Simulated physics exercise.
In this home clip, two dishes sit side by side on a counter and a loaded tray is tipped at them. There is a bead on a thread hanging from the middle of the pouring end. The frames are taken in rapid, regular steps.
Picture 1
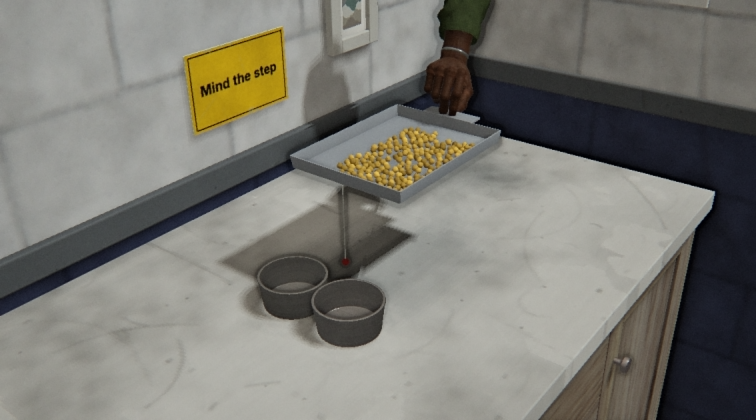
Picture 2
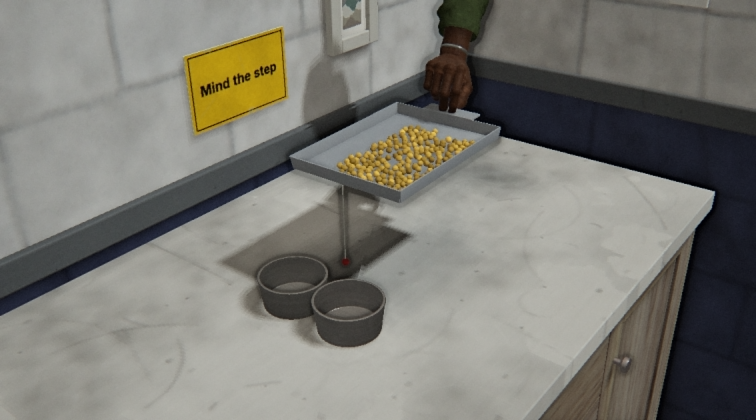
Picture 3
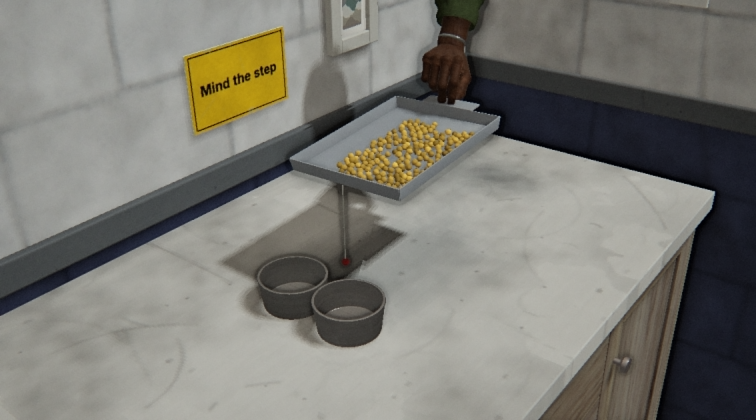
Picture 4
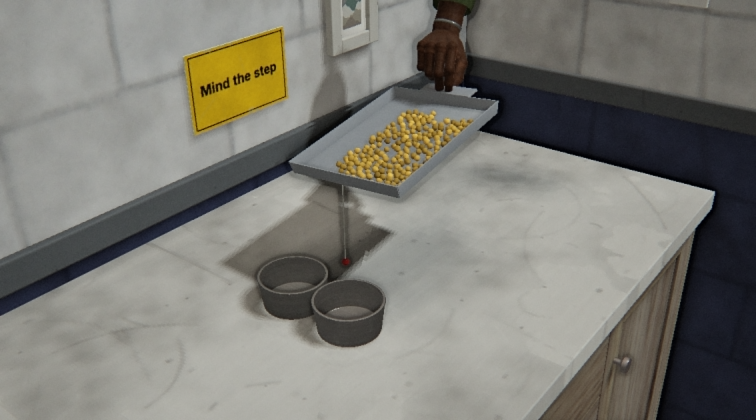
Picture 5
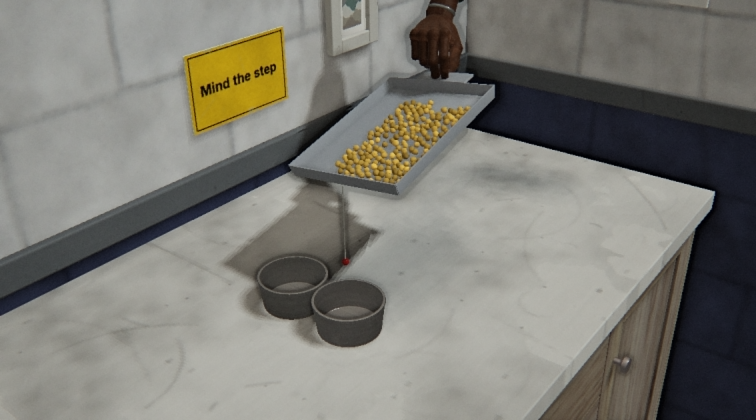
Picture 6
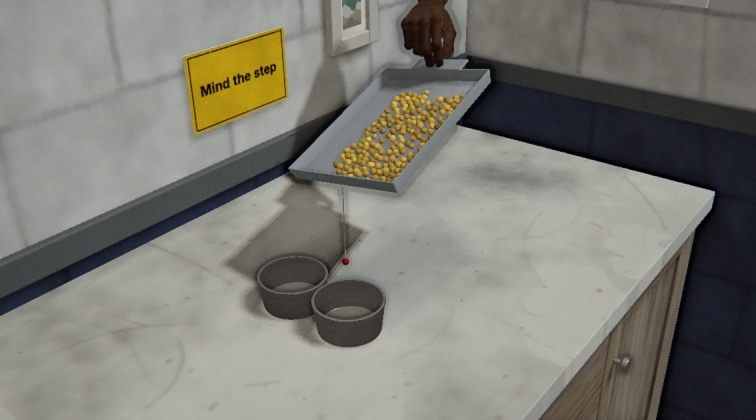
We see a hand holding a gray tray of small yellow balls above two dark dishes on a counter, a red bead hanging beneath; the hand gradually raises the tray's far end, tilting it toward its lower-left corner.
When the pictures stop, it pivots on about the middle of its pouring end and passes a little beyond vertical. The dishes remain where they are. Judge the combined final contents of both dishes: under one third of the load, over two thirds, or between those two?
Judged together: Between one third and two thirds.
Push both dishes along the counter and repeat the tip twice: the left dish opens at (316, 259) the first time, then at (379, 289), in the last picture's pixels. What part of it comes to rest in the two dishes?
The first gives 70 %, the second 0 %.
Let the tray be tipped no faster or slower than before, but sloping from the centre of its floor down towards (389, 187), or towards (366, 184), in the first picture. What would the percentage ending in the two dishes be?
40 %, give or take, and then 70 %.
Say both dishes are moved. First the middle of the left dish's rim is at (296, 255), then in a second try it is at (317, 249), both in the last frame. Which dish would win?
Run 1: The one on the left side. Run 2: The one on the left side.
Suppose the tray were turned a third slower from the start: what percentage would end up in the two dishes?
About 60 %.
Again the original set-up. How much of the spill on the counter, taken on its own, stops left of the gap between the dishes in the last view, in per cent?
Estimate: Near 70 per cent.
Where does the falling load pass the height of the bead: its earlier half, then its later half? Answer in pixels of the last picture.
Around (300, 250), followed by around (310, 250).
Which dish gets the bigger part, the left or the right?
Answer: The leftmost one.
Just after the last frame, tray tipped steeply; almost all on the tray; just a few in the air.
A moment on, tray tipped past a quarter turn; roughly two thirds on the tray; about a tenth in the left dish; about a tenth outside both; about a tenth in the air.
Further on, tray tipped past a quarter turn; just a few in the right dish; roughly half in the left dish; roughly half outside both.
When it is over, tray tipped past a quarter turn; just a few in the right dish; roughly half in the left dish; roughly half outside both.
